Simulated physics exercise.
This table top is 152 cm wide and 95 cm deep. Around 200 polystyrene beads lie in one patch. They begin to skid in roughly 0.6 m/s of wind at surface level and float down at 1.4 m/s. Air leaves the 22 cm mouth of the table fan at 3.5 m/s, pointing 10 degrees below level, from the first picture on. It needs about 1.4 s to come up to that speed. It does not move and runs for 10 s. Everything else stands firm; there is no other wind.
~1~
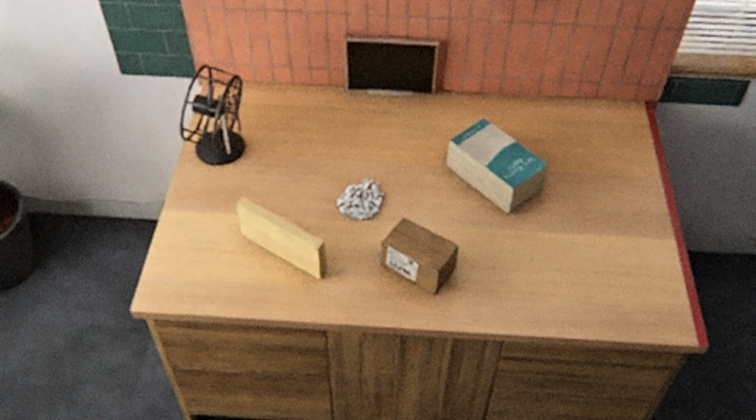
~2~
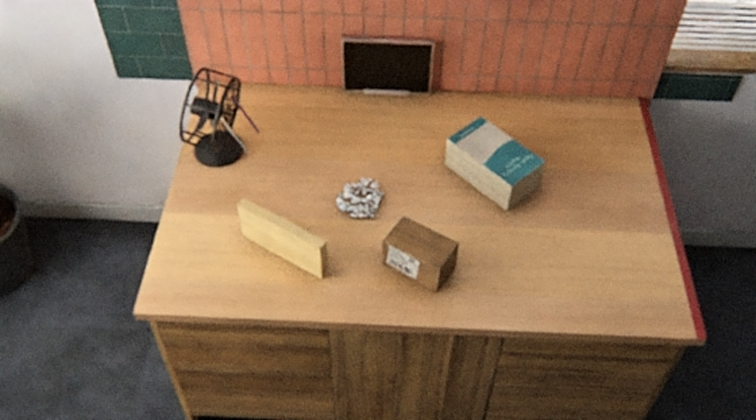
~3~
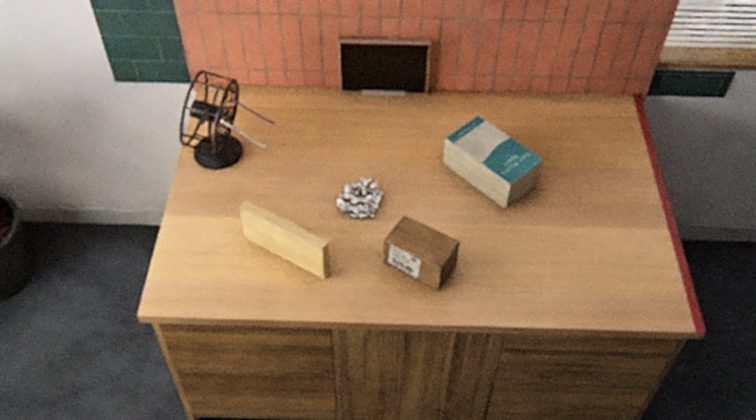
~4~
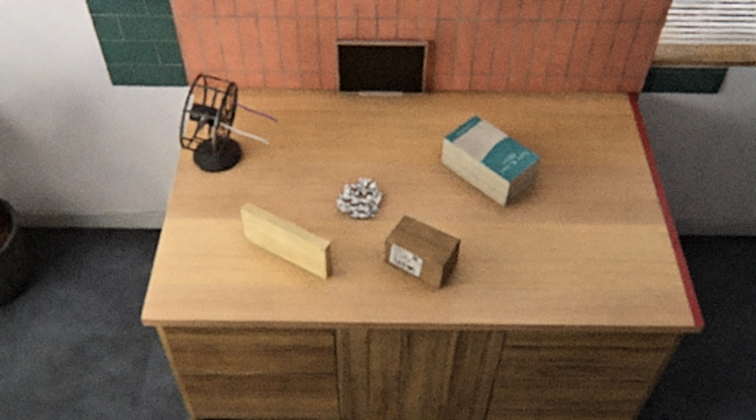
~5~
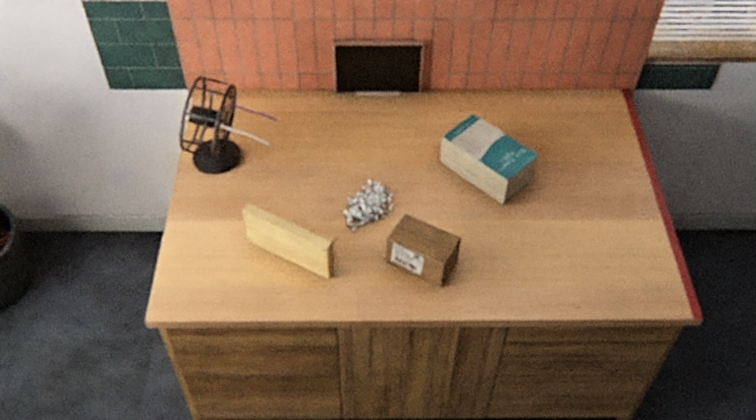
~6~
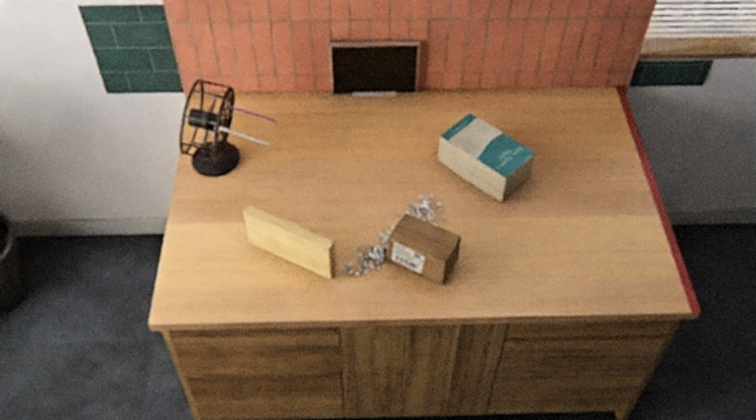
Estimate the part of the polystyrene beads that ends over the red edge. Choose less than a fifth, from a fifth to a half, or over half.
By then less than a fifth are over the red edge.
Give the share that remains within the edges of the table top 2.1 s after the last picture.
About 30 %.
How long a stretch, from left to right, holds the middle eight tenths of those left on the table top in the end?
Roughly 50 cm.
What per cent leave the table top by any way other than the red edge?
Some 80 per cent.
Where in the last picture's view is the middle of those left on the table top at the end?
At about (400, 296).
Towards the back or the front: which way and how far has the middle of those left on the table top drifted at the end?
To the front, by about 40 cm.
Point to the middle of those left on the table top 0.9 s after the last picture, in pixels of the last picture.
Around (388, 309).
Then, 0.9 s after the last picture, 1 % are over the red edge; the middle of those still in play is near (388, 309); 70 % have settled or left.
Then, 2.1 s after the last picture, 1 % are over the red edge; the middle of those still in play is near (396, 287); 80 % have settled or left.
Then, 4.4 s after the last picture, 1 % are over the red edge; the middle of those still in play is near (396, 289); 82 % have settled or left.
Then, 8.9 s after the last picture, at the end, 1 % are over the red edge; the middle of those still in play is near (400, 296).
